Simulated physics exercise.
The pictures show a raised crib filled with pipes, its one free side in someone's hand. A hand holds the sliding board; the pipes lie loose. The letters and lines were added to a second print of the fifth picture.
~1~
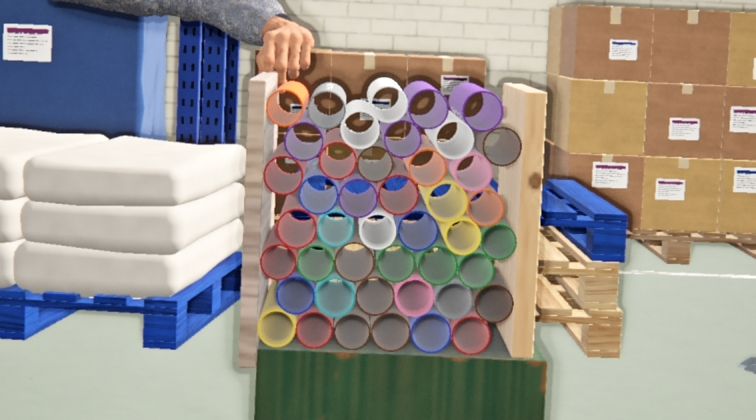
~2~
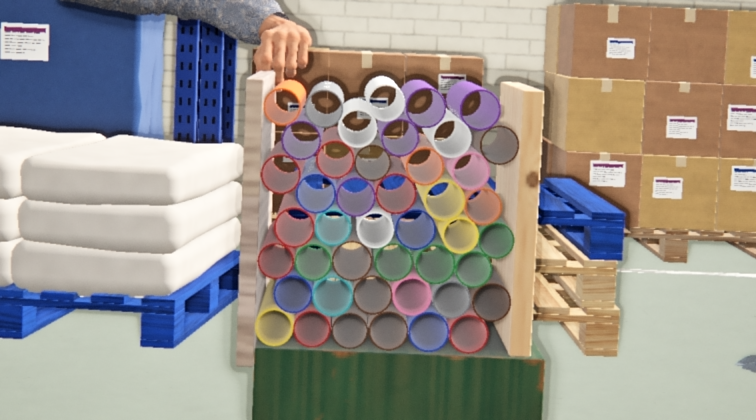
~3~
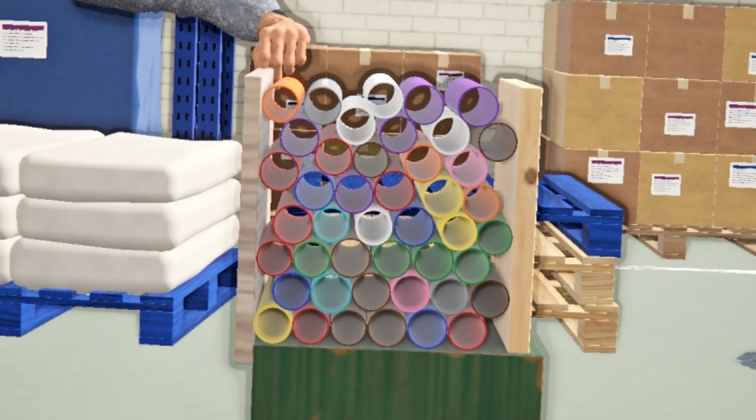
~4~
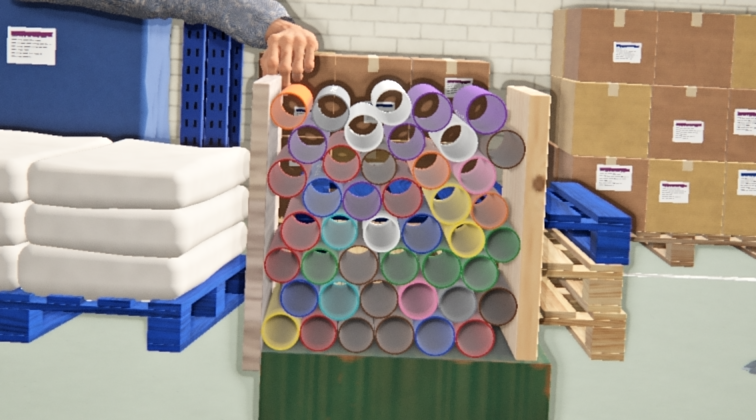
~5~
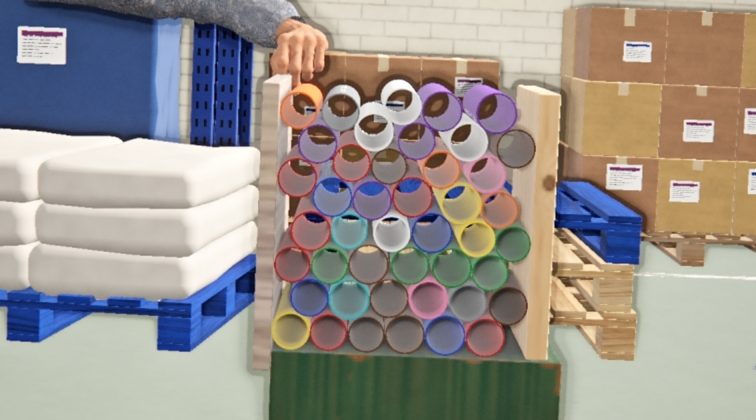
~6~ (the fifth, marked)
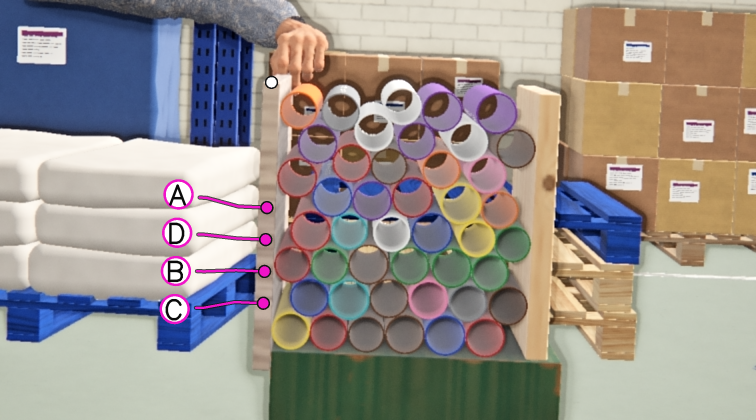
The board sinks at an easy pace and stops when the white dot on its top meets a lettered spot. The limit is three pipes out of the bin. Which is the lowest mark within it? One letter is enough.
The last mark within the limit is A.
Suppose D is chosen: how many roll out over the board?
With D, four.
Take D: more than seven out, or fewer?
Fewer than seven.
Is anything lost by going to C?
Yes.
On the copy, A at (267, 208); B at (265, 271); C at (264, 304); D at (266, 239); the white dot at (272, 83).
On A. First, top of the board (278, 141).
Then, top of the board (276, 205).
Finally, top of the board (276, 207), one out over the board.
By contrast, B four out over the board; C more than three out over the board; D four out over the board.
